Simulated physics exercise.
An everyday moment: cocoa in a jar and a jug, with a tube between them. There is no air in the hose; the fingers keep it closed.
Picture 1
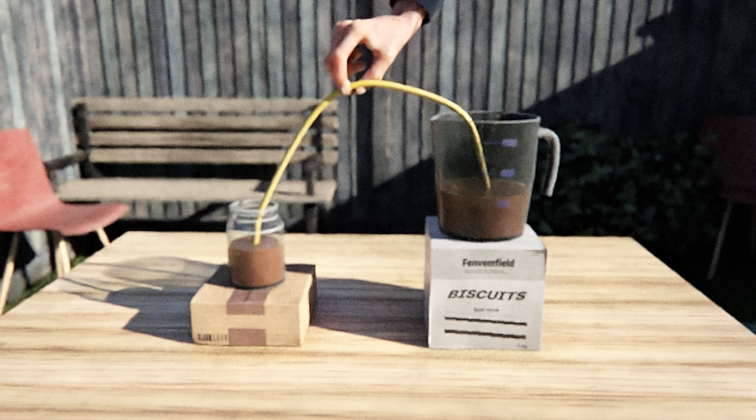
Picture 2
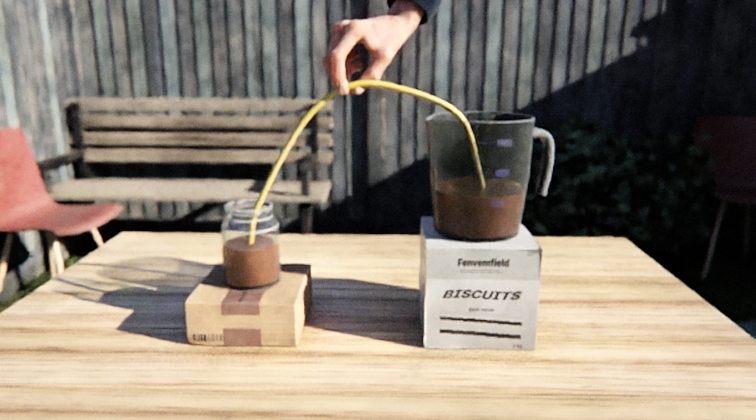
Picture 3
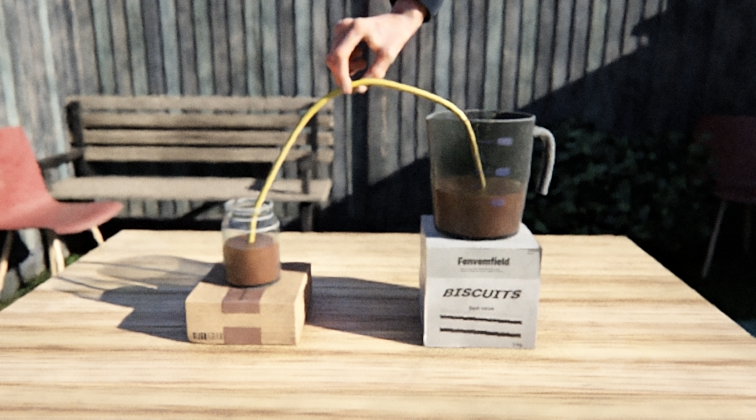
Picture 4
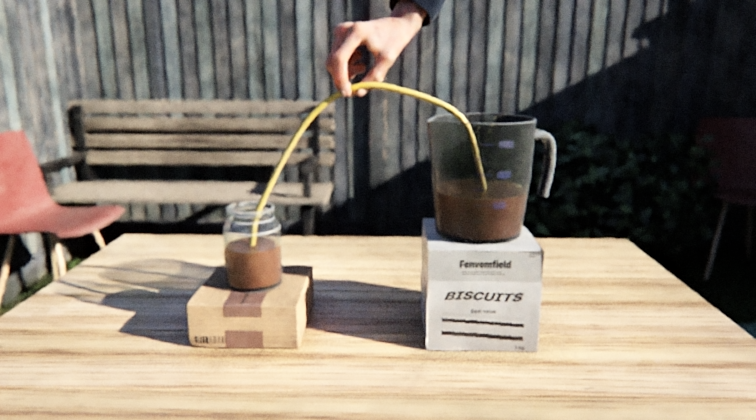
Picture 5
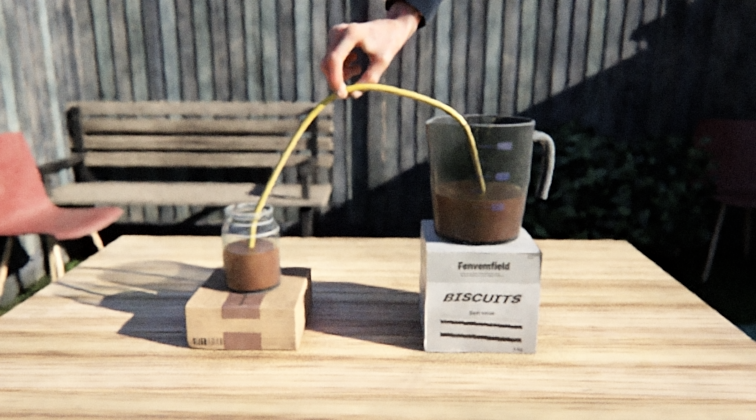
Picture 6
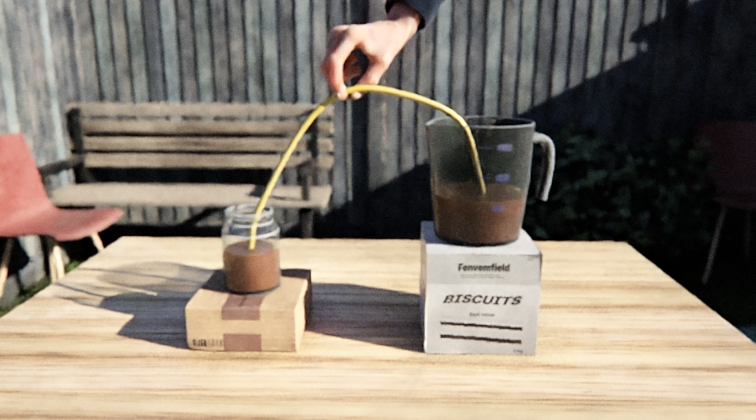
A hand pinches the top of a yellow tube arching between a small jar of brown liquid on a cardboard box at left and a larger jug on a biscuit packet at right. The view shifts very slightly, while the fingers stay closed and both liquid levels look unchanged throughout.
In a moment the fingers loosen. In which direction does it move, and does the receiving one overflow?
Flow is leftwards, and the taker overflows.
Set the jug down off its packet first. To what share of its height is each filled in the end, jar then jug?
About 15 and 45 per cent.
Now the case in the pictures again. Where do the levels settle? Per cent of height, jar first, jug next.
Near 100 and 20 in a hundred.
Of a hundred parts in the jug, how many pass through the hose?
I make it 55 per cent.
Next, the jar is about two thirds full; the jug is about a third full.
After that, the jar is full to the brim; the jug is about a quarter full; the lower one has run over.
Finally, the jar is full to the brim; the jug is about a quarter full; the lower one has run over; the two surfaces are level.
